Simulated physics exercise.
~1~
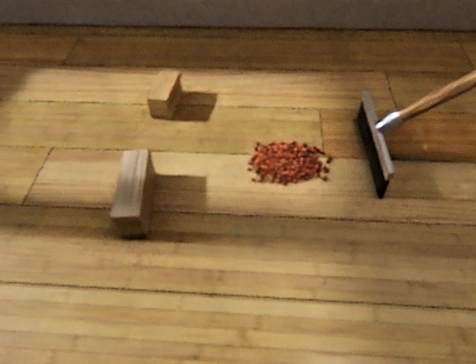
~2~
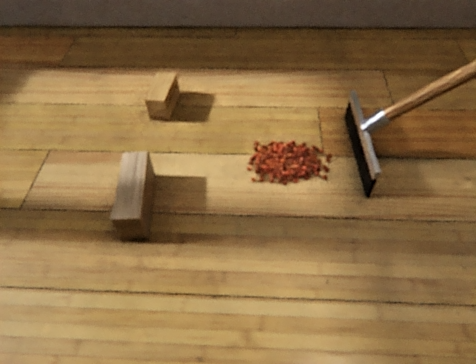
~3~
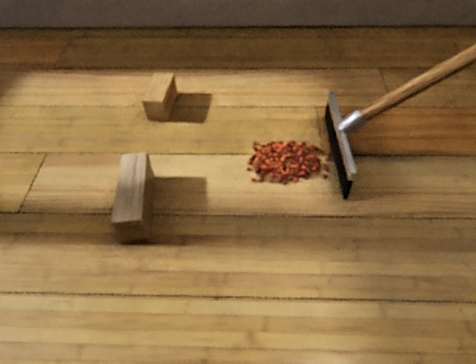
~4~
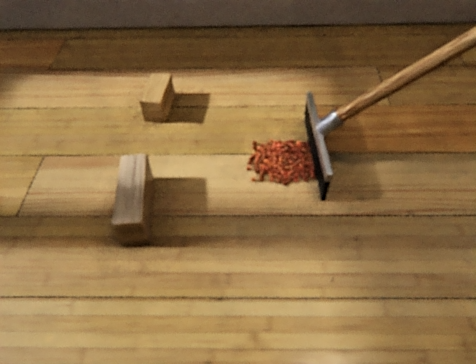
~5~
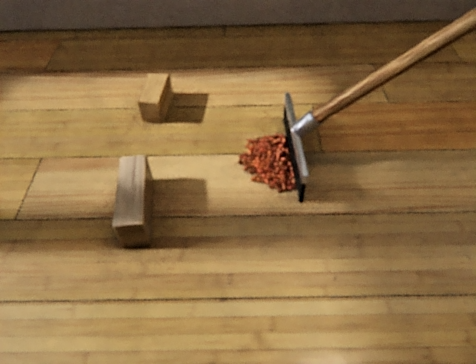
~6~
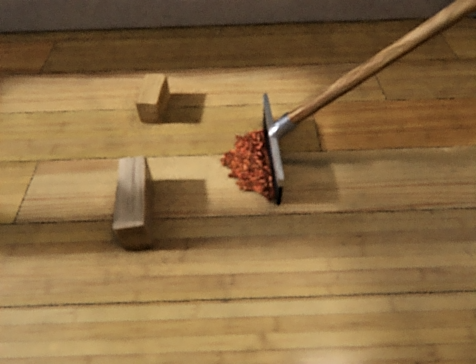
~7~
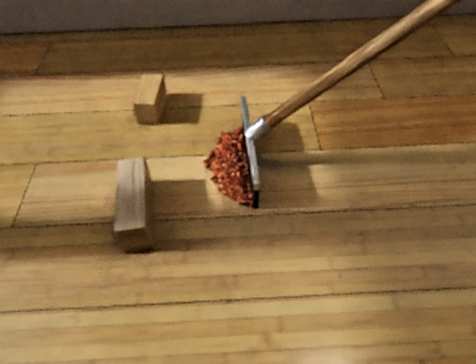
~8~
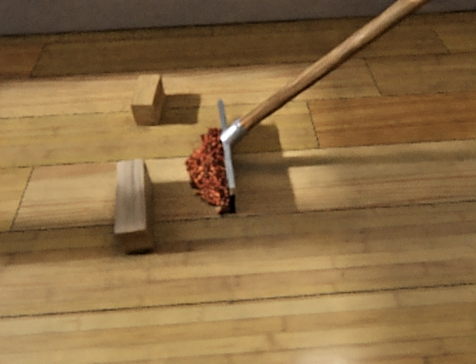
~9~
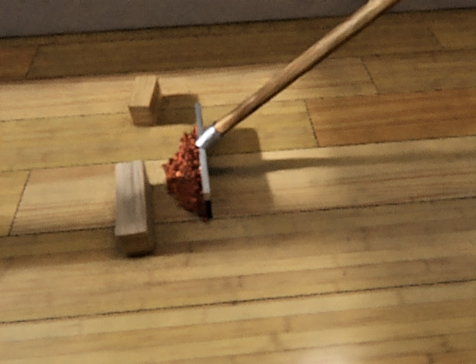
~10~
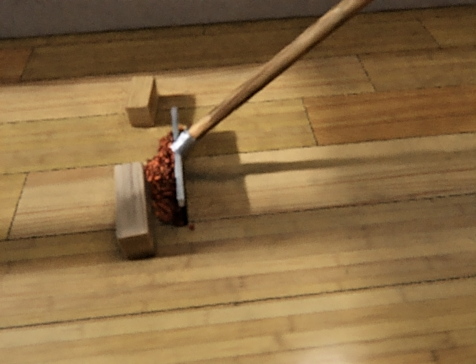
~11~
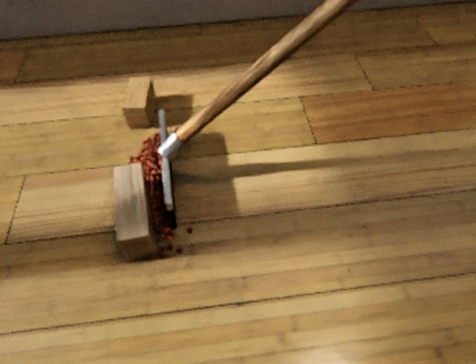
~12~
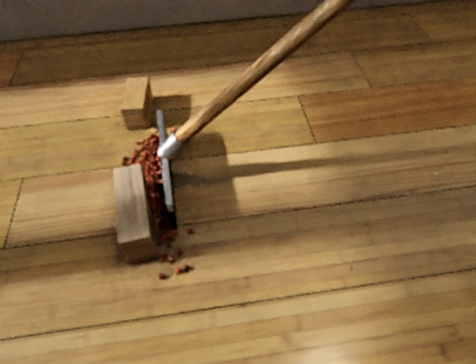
A squeegee on a wooden handle pushed a small heap of reddish pellets leftward across a wooden floor toward two wooden blocks, then stopped with most bunched against them, some in the gap and a few spilled past the nearer block.
